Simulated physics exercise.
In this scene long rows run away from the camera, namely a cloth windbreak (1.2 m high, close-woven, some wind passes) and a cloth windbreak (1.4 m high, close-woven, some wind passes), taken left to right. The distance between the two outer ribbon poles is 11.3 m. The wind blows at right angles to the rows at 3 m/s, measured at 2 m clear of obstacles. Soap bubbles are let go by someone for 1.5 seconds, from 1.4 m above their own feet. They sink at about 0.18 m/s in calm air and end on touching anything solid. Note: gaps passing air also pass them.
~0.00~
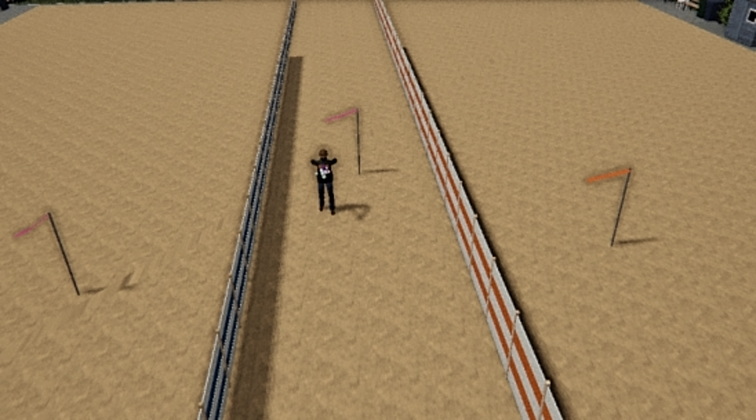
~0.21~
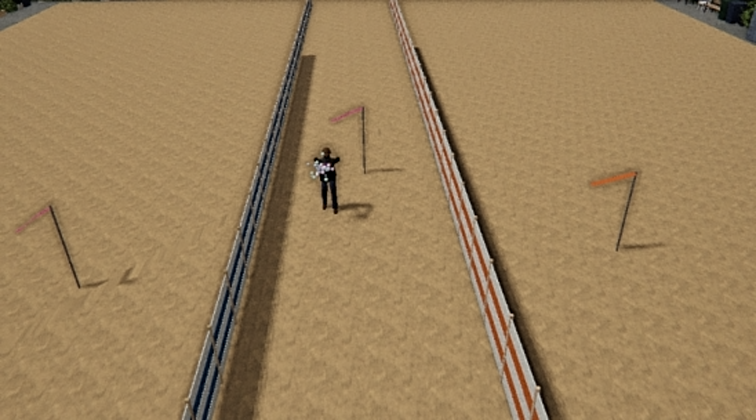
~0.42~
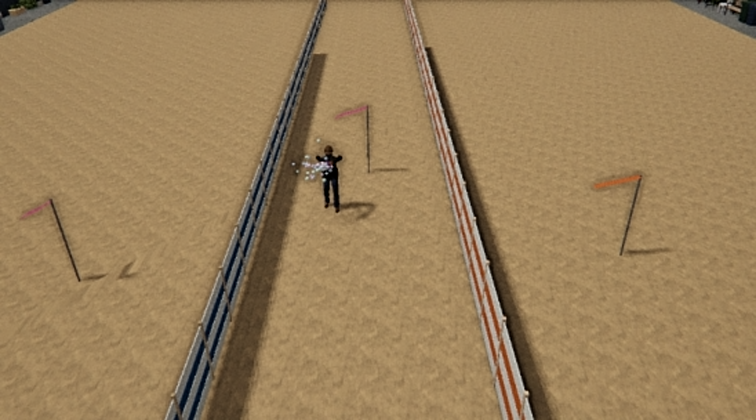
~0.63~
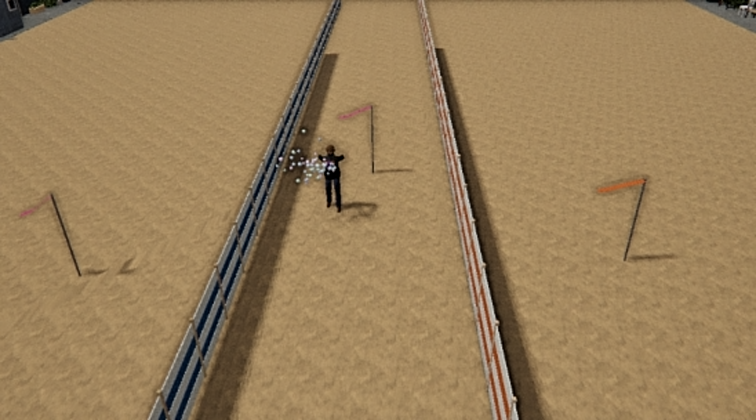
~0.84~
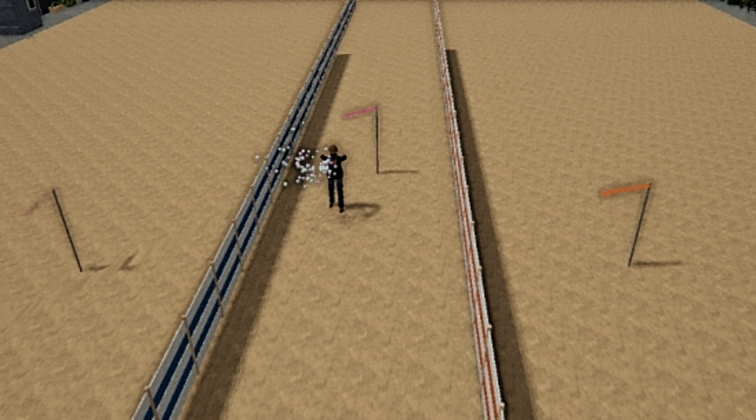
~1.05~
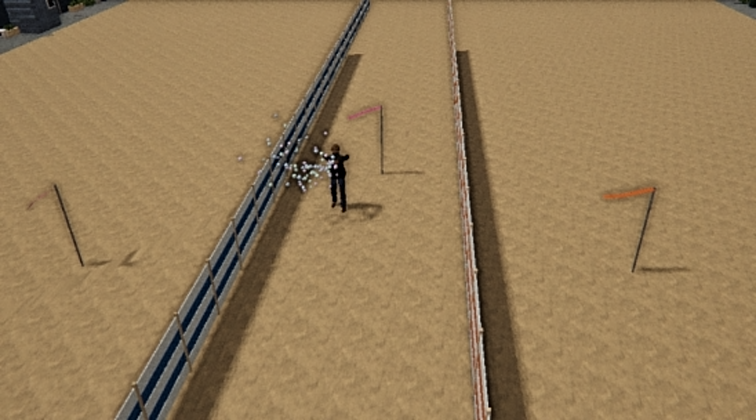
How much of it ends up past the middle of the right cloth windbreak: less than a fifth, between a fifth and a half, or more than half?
Less than a fifth.
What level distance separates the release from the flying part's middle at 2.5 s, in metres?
It works out to about 1.5 m.
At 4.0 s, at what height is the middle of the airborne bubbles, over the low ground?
The middle is at about 1.2 m above the low ground.
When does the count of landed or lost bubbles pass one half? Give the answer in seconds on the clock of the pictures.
8.5 s.
After 2.5 s, 0 % is beyond the right cloth windbreak; 0 % has touched down or left; the middle of what still flies is 1.3 m above the low ground, near (260, 168).
After 4.0 s, 0 % is beyond the right cloth windbreak; 4 % has touched down or left; the middle of what still flies is 1.2 m above the low ground, near (187, 172).
After 8.0 s, 0 % is beyond the right cloth windbreak; 44 % has touched down or left.
After 20.0 s, 0 % is beyond the right cloth windbreak; 94 % has touched down or left.
After 45.0 s, 0 % is beyond the right cloth windbreak; 100 % has touched down or left.
